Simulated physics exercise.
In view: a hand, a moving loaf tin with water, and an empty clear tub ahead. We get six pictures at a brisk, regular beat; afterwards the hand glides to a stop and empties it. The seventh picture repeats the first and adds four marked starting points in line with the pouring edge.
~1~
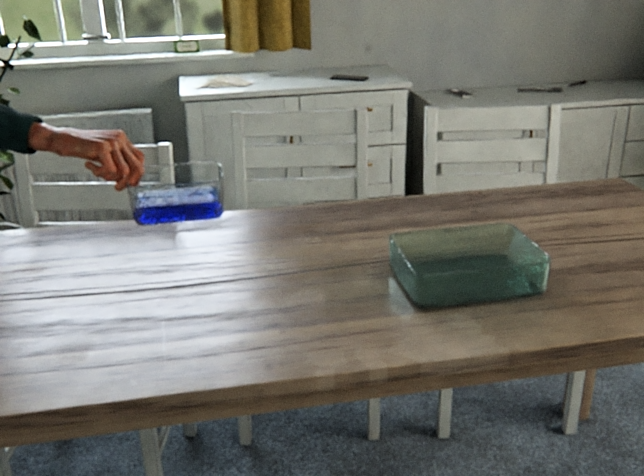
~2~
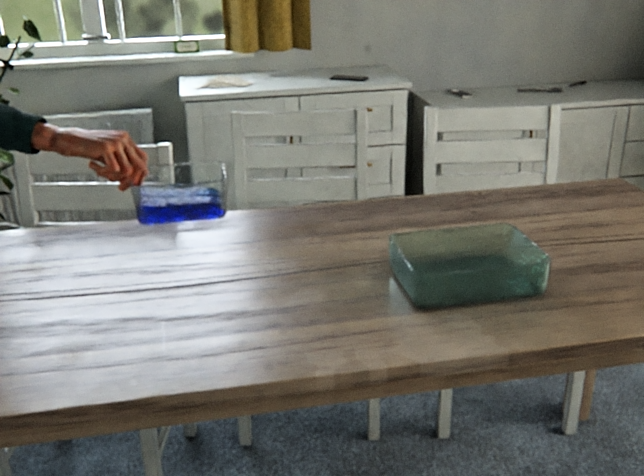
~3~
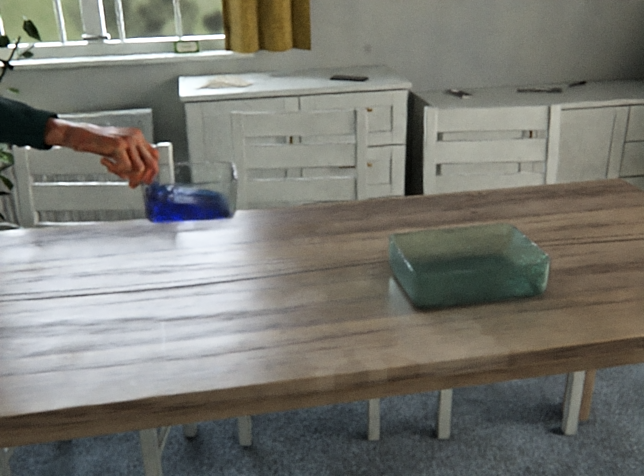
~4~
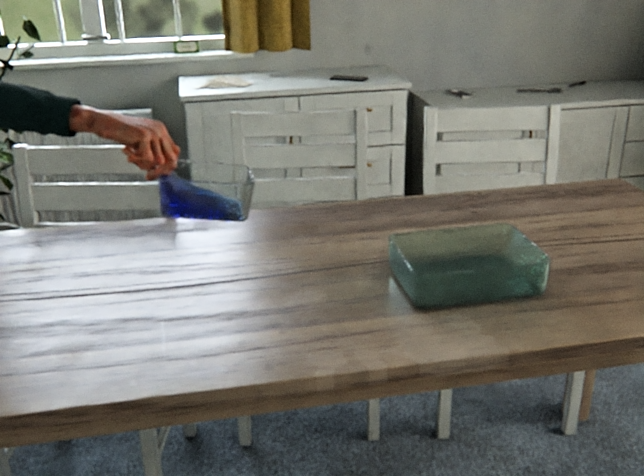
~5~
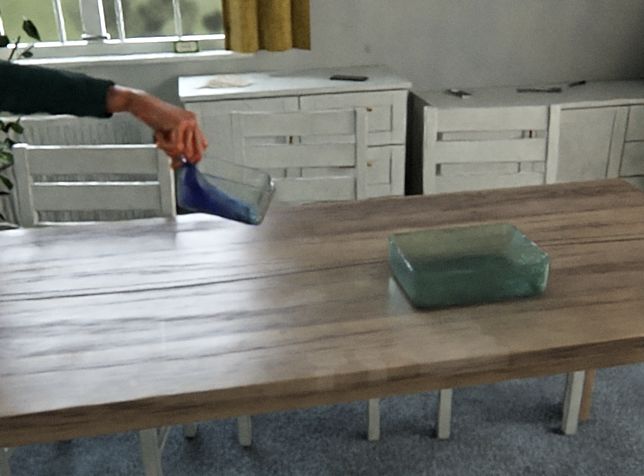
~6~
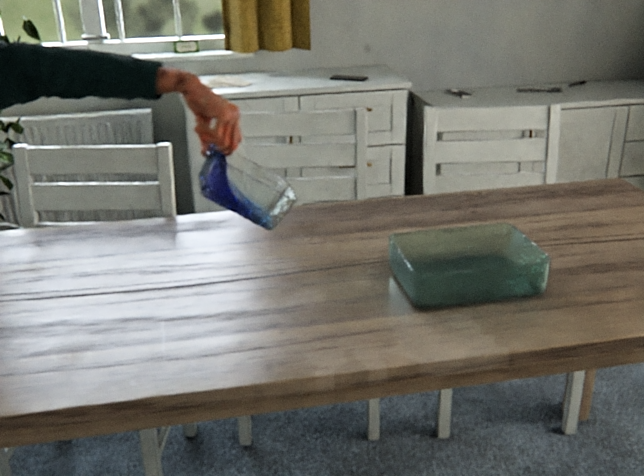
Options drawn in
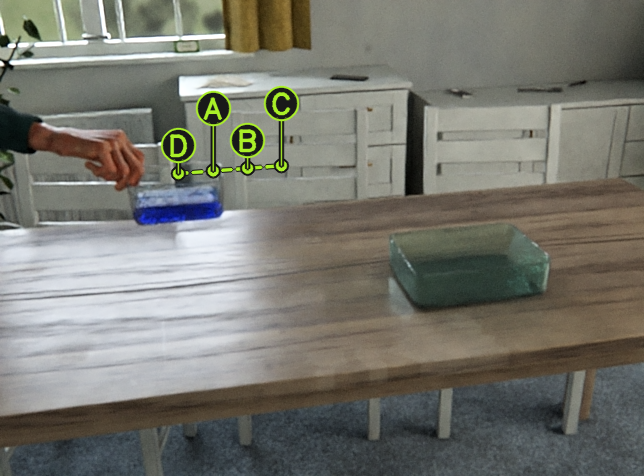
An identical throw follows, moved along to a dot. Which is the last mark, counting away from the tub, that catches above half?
B is the one.
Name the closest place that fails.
A it is.
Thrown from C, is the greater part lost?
No, that is safe.
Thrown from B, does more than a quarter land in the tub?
Yes.
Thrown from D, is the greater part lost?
Yes, that goes wrong.
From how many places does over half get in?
Two of them.
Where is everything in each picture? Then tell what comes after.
Upright, lip at (220, 170); tub from (413, 306) to (544, 292); nothing has left yet, in the first frame.
Upright, lip at (224, 170); nothing has left yet, in the second frame.
Tipped about 2°, lip at (234, 171); nothing has left yet, in the third frame.
Tipped about 9°, lip at (251, 175); nothing has left yet, in the fourth frame.
Tipped about 20°, lip at (271, 182); water is over the rim, down to (193, 161), in the fifth frame.
Tipped about 34°, lip at (292, 191); water is over the rim, down to (207, 154), in the sixth frame.
In lime, A at (213, 170); B at (247, 168); C at (281, 165); D at (178, 173).
With A, about 25 % lands in the tub, 68 % falls short and 6 % goes beside or beyond.
With B, about 69 % lands in the tub, 21 % falls short and 10 % goes beside or beyond.
With C, about 77 % lands in the tub, 9 % falls short and 14 % goes beside or beyond.
With D, about 8 % lands in the tub, 88 % falls short and 4 % goes beside or beyond.
